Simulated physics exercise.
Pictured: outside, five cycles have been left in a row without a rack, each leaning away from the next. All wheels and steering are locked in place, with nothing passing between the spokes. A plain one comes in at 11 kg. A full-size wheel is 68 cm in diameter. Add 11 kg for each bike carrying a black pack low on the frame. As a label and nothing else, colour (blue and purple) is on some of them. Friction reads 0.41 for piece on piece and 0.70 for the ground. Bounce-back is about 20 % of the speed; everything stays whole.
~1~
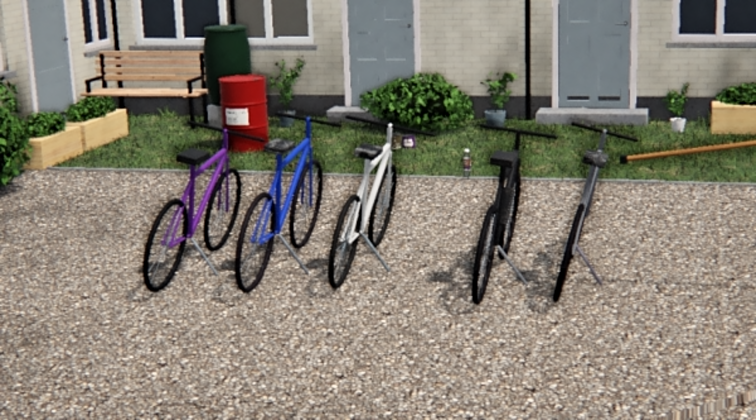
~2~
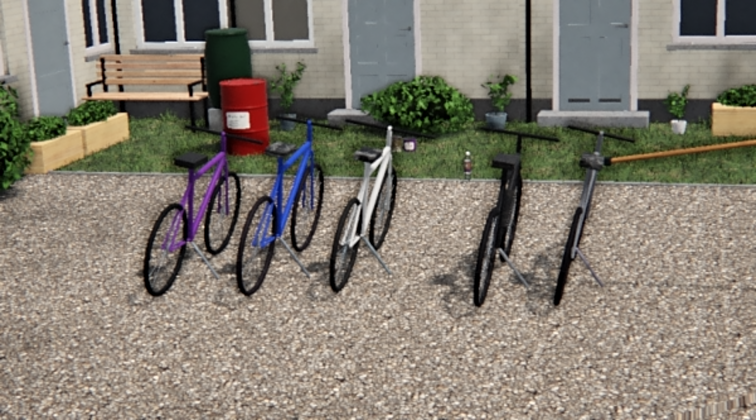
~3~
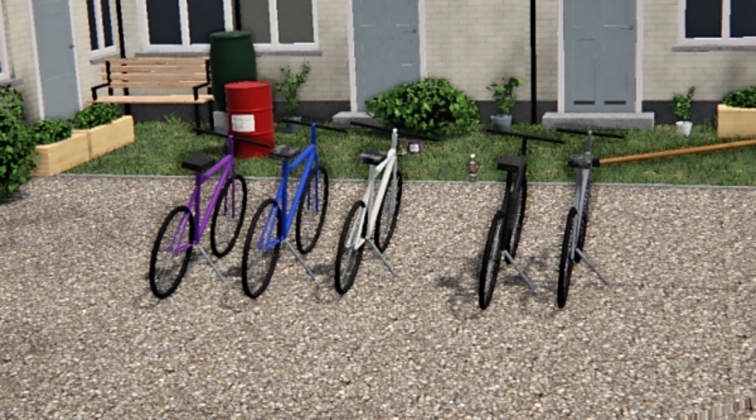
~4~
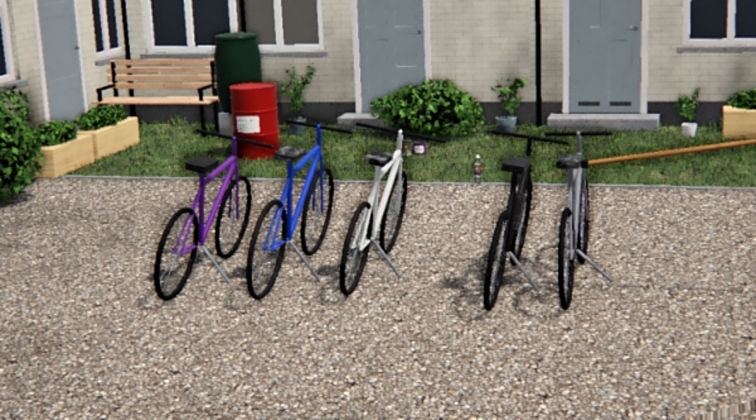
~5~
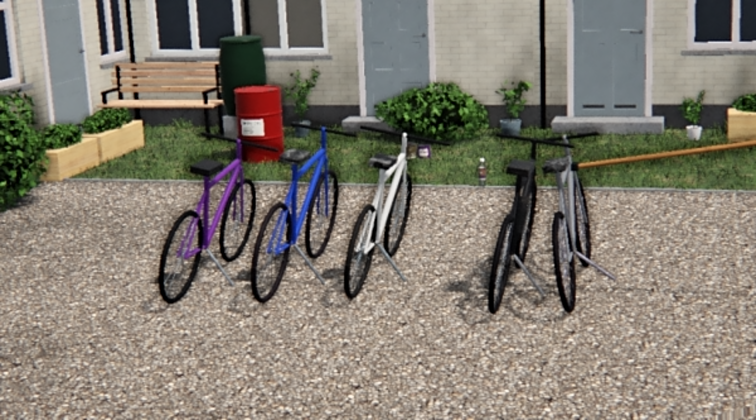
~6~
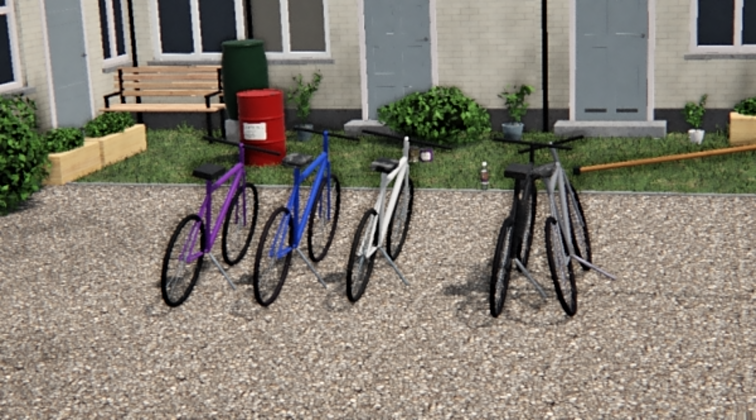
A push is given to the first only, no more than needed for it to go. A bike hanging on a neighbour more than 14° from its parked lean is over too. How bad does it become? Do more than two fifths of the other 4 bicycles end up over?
The fraction over is larger than two fifths.
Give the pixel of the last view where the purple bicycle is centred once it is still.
Around (144, 260).
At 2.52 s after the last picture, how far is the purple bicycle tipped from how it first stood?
Some 40 degrees.
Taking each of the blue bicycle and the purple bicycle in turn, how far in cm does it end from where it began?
Blue shifts close to 90 cm and purple close to 70 cm.
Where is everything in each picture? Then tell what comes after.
In the first picture (places mark the middle of the side facing us), pole end (624, 160) 11 cm from the first bicycle; purple bicycle (151, 231); blue bicycle (244, 227); the rest undisturbed.
In the second picture, pole end (608, 162) pushing; purple bicycle (150, 235).
In the third picture, pole end (597, 164) pushing; purple bicycle (157, 238); the rest undisturbed.
In the fourth picture, pole end (585, 165) pushing; purple bicycle (161, 239); the rest undisturbed.
In the fifth picture, pole end (575, 168) stopped; purple bicycle (165, 242); the rest undisturbed.
In the sixth picture, pole end (577, 172) stopped; purple bicycle (168, 246); blue bicycle (262, 241); the rest undisturbed.
Then, 1.02 s after the last picture, 1 of the 4 other bicycles over.
Then, 2.52 s after the last picture, 4 of the 4 other bicycles over; blue bicycle leaning 64°; purple bicycle leaning 39°.
Then, 3.02 s after the last picture, 4 of the 4 other bicycles over; blue bicycle lying flat; purple bicycle lying flat.
At rest, 4 of the 4 other bicycles over; blue bicycle lying flat; purple bicycle lying flat. That is 100 per cent. Not one is left standing. As the last picture would show them, middles, blue bicycle near (201, 242), purple bicycle near (144, 260).
